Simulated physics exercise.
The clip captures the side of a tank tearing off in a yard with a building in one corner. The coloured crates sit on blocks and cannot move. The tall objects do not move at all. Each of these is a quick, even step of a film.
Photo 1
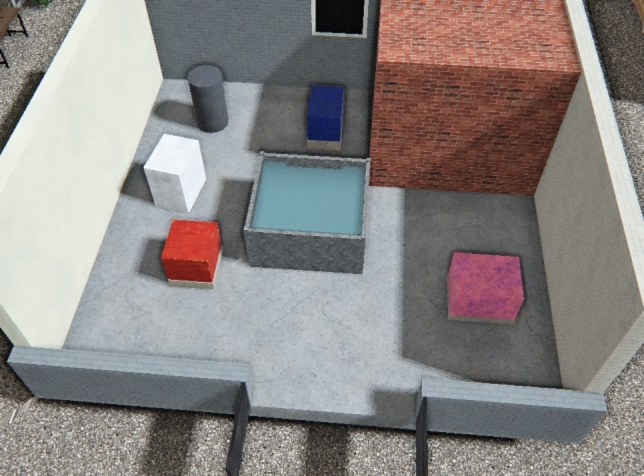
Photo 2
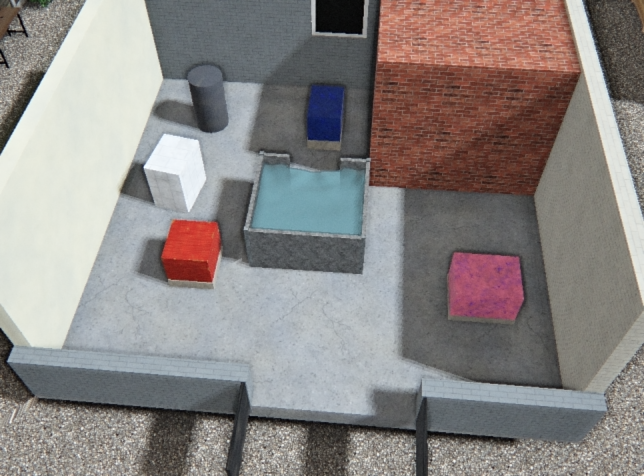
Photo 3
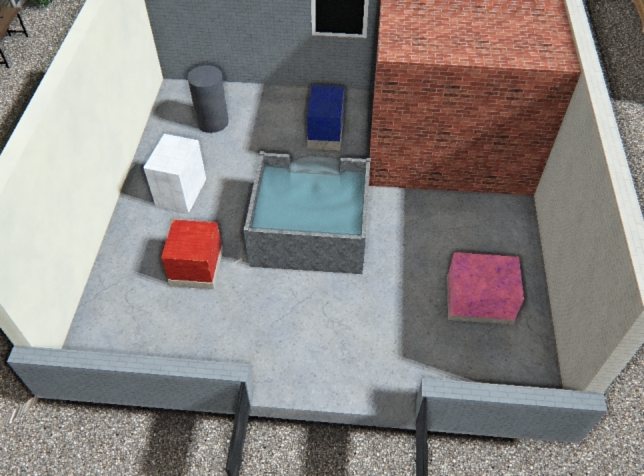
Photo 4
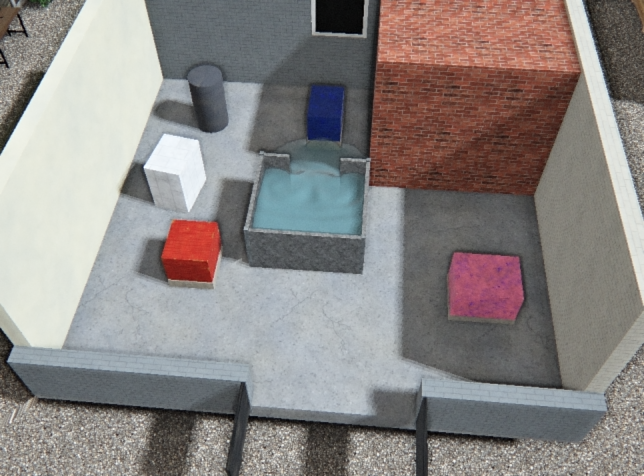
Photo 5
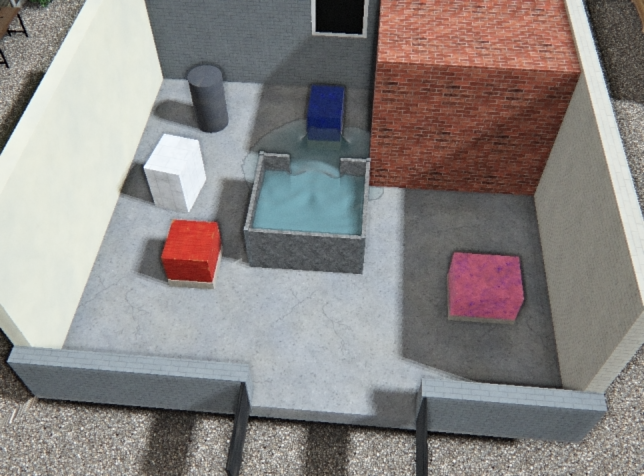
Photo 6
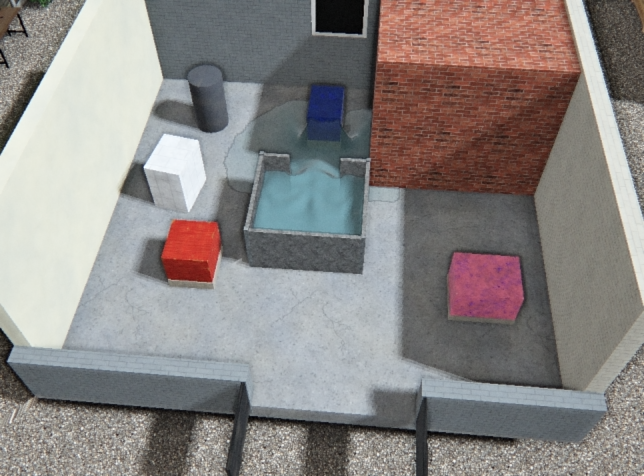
We see a walled yard with colored blocks, a dark cylinder and a brick structure around an open tank of still water; the tank's far side breaks open, and water pours out, spreading across the ground around the blue block.
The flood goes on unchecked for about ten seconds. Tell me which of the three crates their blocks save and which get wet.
Here is how it ends: The blue crate gets wet; the pink crate is spared; the red crate is spared.
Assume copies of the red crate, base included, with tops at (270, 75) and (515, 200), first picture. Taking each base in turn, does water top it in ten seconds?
One by one: Gets flooded; is not reached.
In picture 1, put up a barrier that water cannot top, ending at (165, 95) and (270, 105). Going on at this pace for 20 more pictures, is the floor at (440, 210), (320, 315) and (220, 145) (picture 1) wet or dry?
Outcome by spot, in order - watered, unwatered, watered.
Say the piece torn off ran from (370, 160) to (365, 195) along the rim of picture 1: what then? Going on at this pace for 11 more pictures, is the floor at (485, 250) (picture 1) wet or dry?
Check at the point: Soaked.
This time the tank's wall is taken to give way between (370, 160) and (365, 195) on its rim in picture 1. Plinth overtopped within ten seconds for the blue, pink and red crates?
Going crate by crate, the blue one comes through dry, the pink one gets flooded and the red one comes through dry.
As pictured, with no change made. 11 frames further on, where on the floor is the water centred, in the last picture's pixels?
Somewhere near (294, 169).
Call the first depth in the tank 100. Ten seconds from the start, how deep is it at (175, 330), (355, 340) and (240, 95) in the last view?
First spot roughly 6 %, second 4 %, third 14 %.
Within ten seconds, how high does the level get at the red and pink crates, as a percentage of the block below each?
About 60 and 20 per cent.
A moment on, water covers 20 % of the floor; the blue crate water round its plinth, the pink crate not reached, the red crate not reached.
Next, water covers 30 % of the floor; the blue crate water round its plinth, the pink crate not reached, the red crate not reached.
Then, water covers 35 % of the floor; the blue crate water round its plinth, the pink crate water round its plinth, the red crate not reached.
Later, water covers 55 % of the floor; the blue crate water round its plinth, the pink crate water round its plinth, the red crate water round its plinth.
In the end, water covers 85 % of the floor; the blue crate was topped, the pink crate stayed above the water, the red crate stayed above the water.
